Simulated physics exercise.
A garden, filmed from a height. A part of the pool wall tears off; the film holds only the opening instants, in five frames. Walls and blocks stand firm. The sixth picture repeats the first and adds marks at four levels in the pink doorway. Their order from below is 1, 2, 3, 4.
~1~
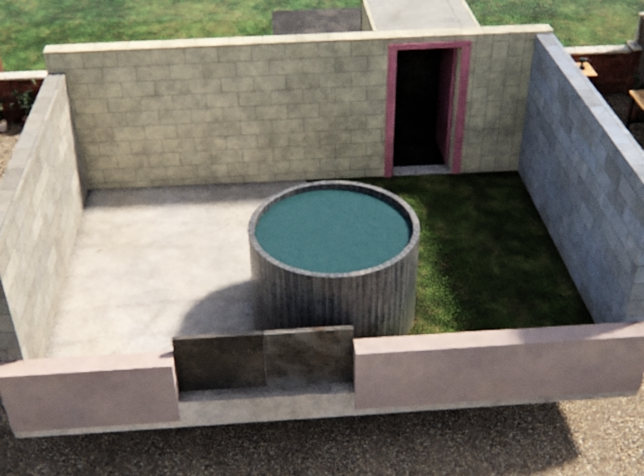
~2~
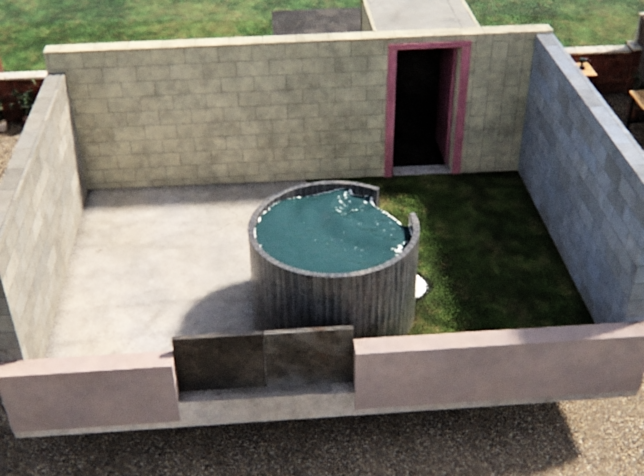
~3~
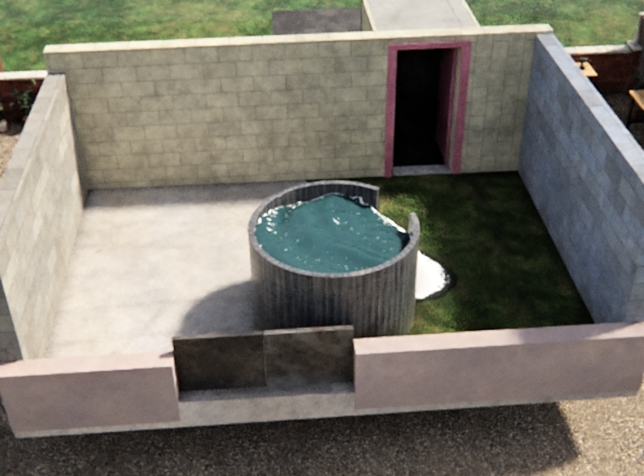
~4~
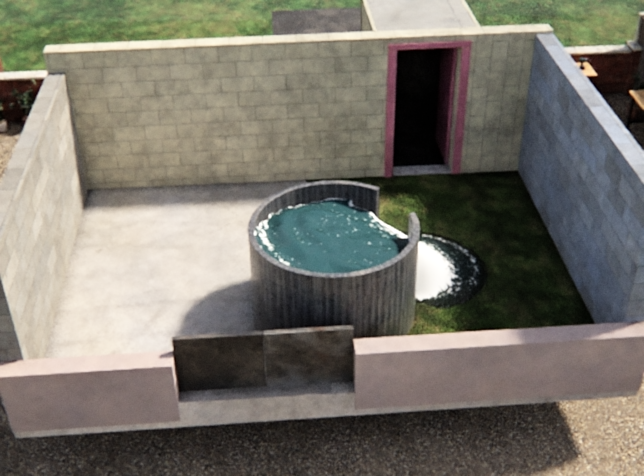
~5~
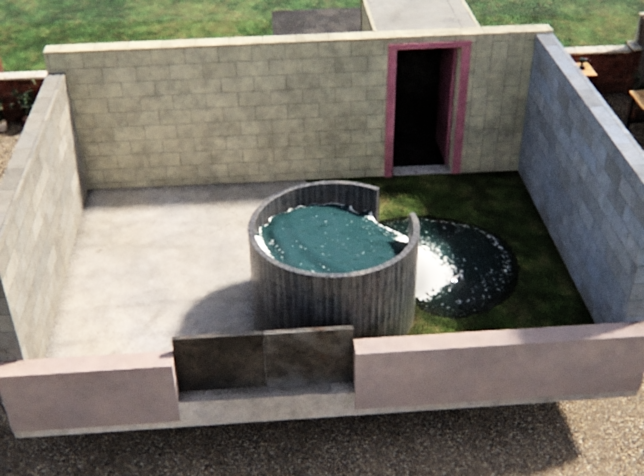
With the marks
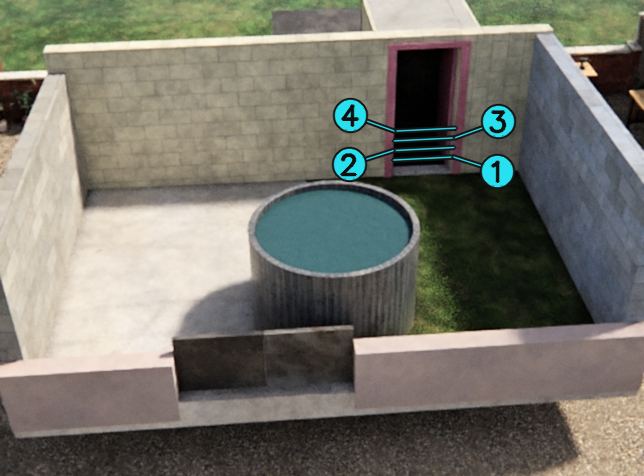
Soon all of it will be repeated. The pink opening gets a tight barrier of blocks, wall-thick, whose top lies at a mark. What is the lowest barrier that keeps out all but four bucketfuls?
It is 1.
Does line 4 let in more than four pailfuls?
No, not at all.
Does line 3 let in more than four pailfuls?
No, that is safe.
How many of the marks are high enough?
All of the four.
On the marked copy, 1 at (423, 158); 2 at (423, 149); 3 at (424, 139); 4 at (425, 129); from the bottom up 1, 2, 3, 4.
With 1, a splash gets over, under a bucket.
With 2, nothing gets over.
With 3, nothing gets over.
With 4, nothing gets over.
